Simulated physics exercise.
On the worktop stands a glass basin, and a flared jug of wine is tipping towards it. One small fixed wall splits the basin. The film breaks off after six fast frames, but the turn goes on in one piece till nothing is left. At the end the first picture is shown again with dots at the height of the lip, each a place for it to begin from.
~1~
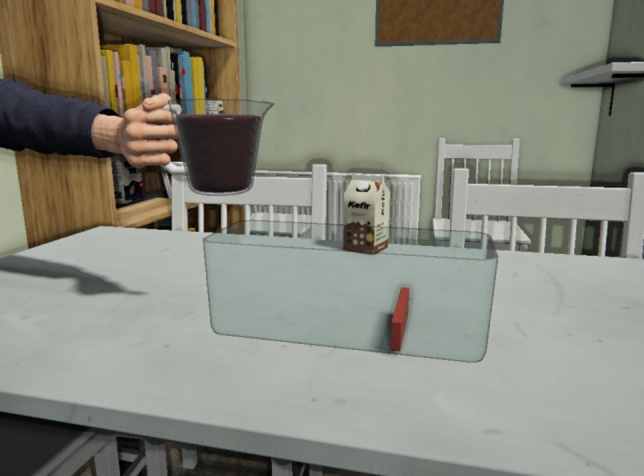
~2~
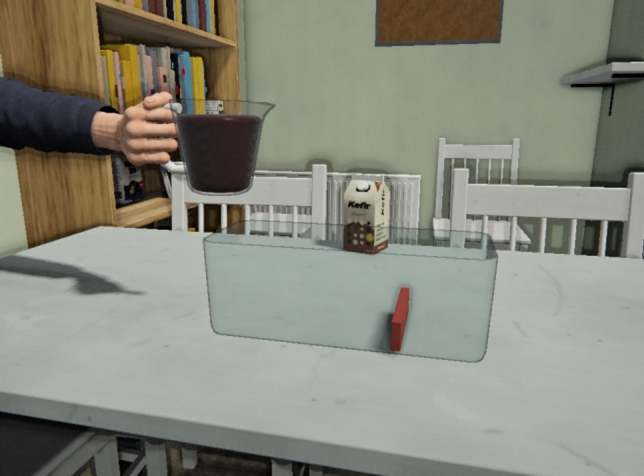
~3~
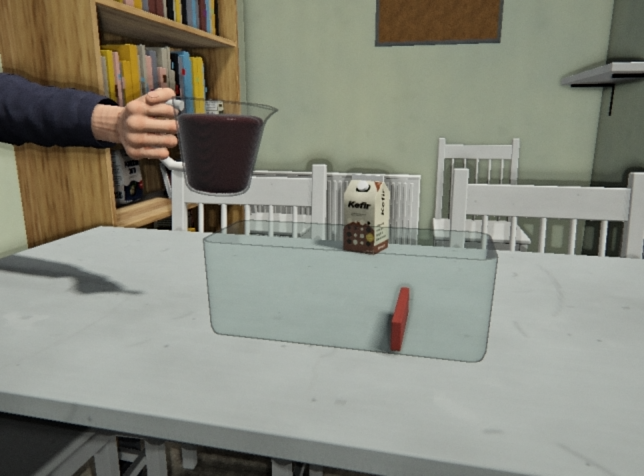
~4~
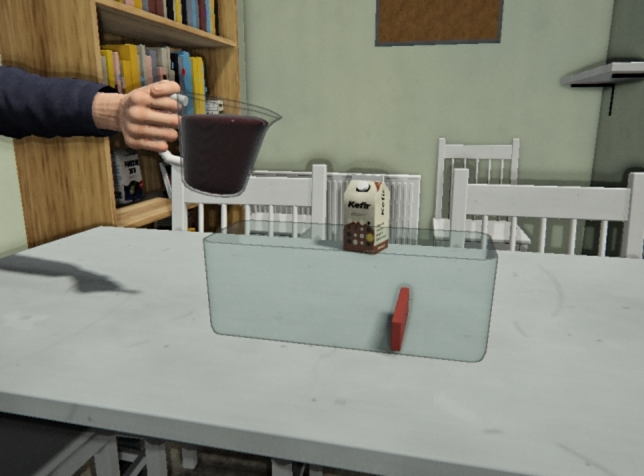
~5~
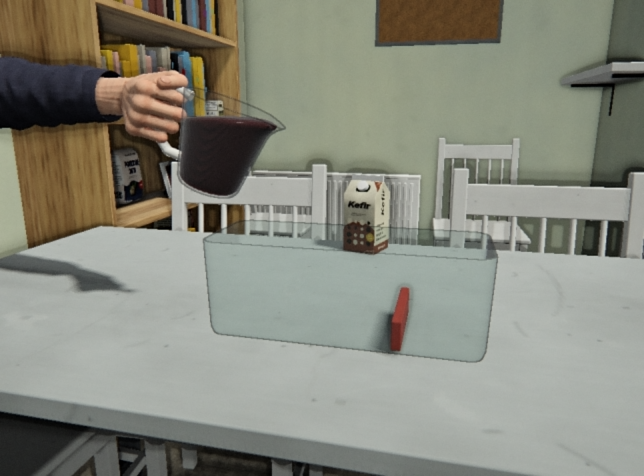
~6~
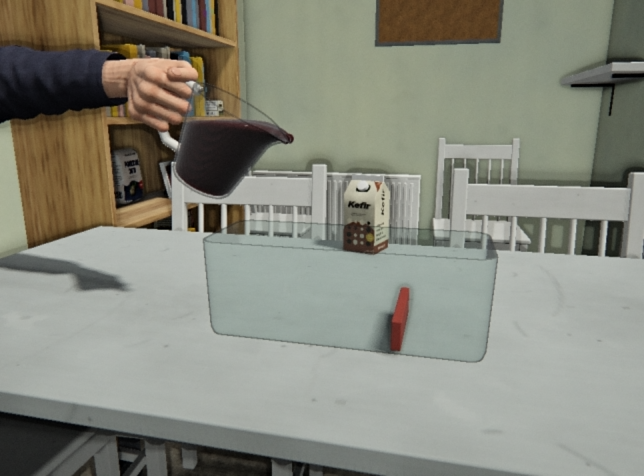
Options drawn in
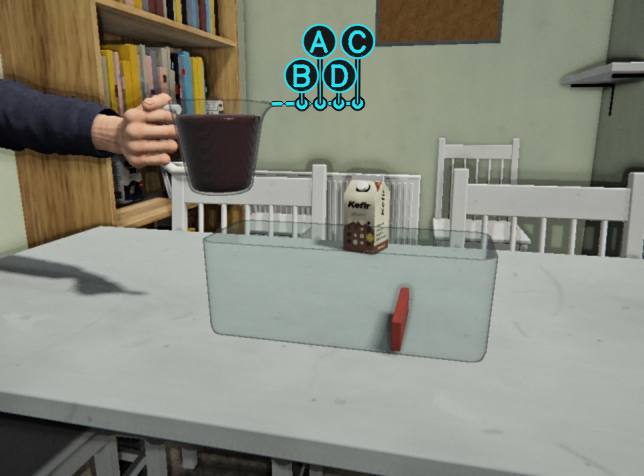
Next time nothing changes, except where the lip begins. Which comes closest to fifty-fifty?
The best place is C.
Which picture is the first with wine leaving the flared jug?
In picture 6.
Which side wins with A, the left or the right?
The left side.
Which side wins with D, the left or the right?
More ends on the left.
In cyan, A at (320, 103); B at (301, 103); C at (357, 103); D at (338, 103).
With A, about 91 % ends left of the wall and 7 % right of it.
With B, about 90 % ends left of the wall and 9 % right of it.
With C, about 52 % ends left of the wall and 48 % right of it.
With D, about 85 % ends left of the wall and 14 % right of it.
